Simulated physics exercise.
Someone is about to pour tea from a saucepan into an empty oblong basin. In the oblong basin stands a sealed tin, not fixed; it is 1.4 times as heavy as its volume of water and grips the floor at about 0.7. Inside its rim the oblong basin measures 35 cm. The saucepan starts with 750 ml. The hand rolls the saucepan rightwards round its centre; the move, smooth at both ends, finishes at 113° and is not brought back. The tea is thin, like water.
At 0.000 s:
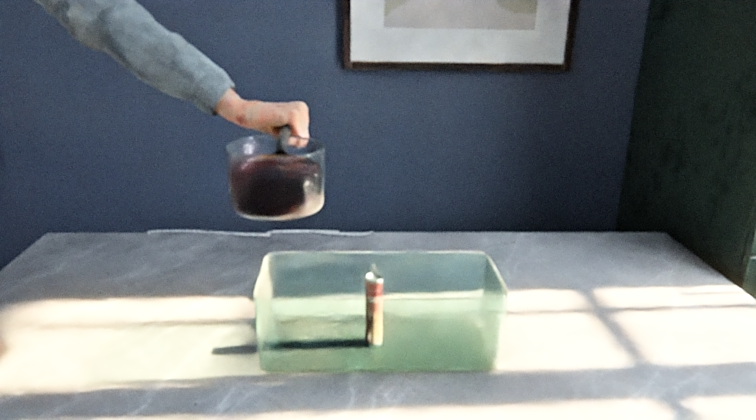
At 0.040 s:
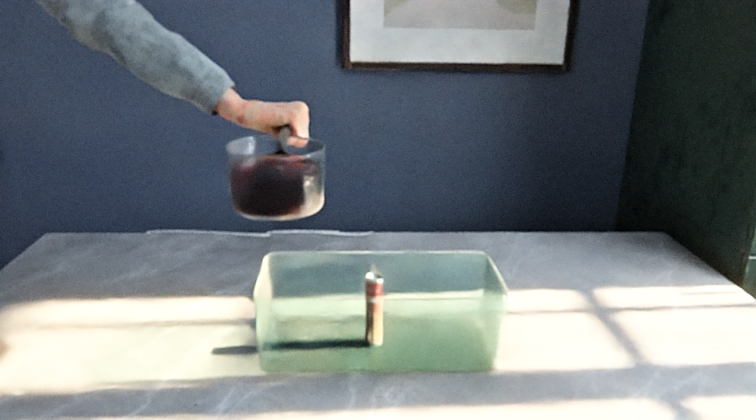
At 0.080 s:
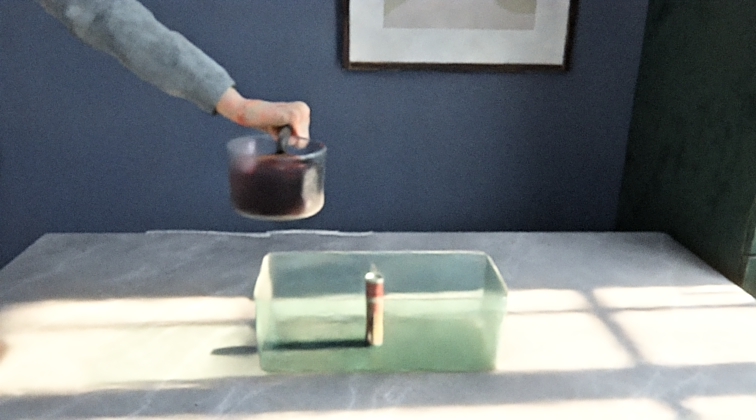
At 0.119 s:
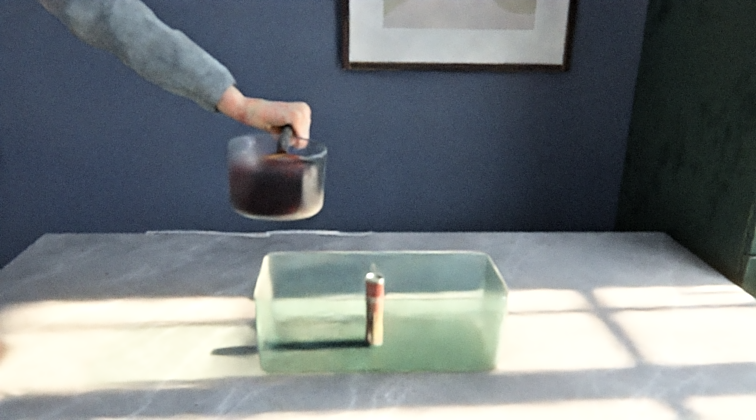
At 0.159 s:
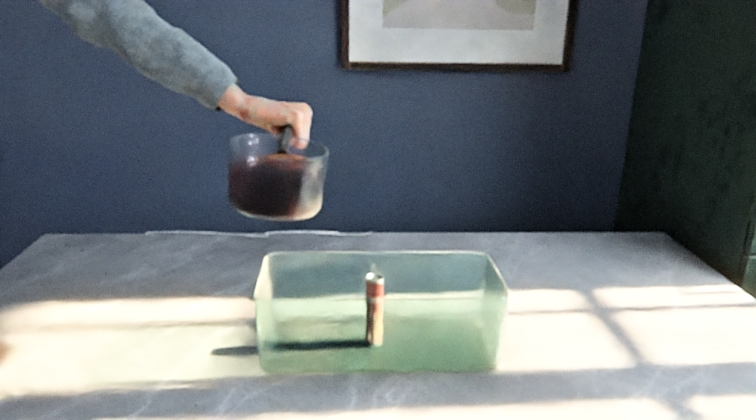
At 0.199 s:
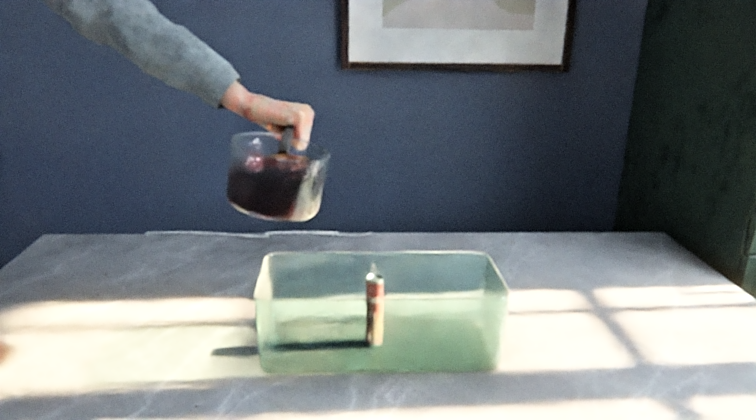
A hand holds a saucepan of dark tea above an oblong basin and tilts it slightly right.
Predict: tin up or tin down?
It keeps standing.
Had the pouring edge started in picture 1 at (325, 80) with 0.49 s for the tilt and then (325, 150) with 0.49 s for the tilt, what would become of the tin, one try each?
First it goes over; then it falls.
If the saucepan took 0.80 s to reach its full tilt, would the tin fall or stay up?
The tin topples.
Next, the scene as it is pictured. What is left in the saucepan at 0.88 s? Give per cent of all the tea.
Near 12 in a hundred.
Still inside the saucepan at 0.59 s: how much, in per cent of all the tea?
Some 70 per cent.
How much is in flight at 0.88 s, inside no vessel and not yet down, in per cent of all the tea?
Near 14 in a hundred.
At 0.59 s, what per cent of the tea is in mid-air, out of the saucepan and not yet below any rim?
Near 26 in a hundred.
After 0.59 s the tilt is 72° and 70 per cent is still to pour; the tin stands where it began.
After 0.88 s the tilt is 109° and 12 per cent is still to pour; the tin stands where it began.
After 1.17 s the tilt is 113° and 0 per cent is still to pour; the tin stands 1 cm from where it began.
After 1.50 s the tilt is 113° and 0 per cent is still to pour; the tin stands 1 cm from where it began.
In the end the tin stands 1 cm from where it began.
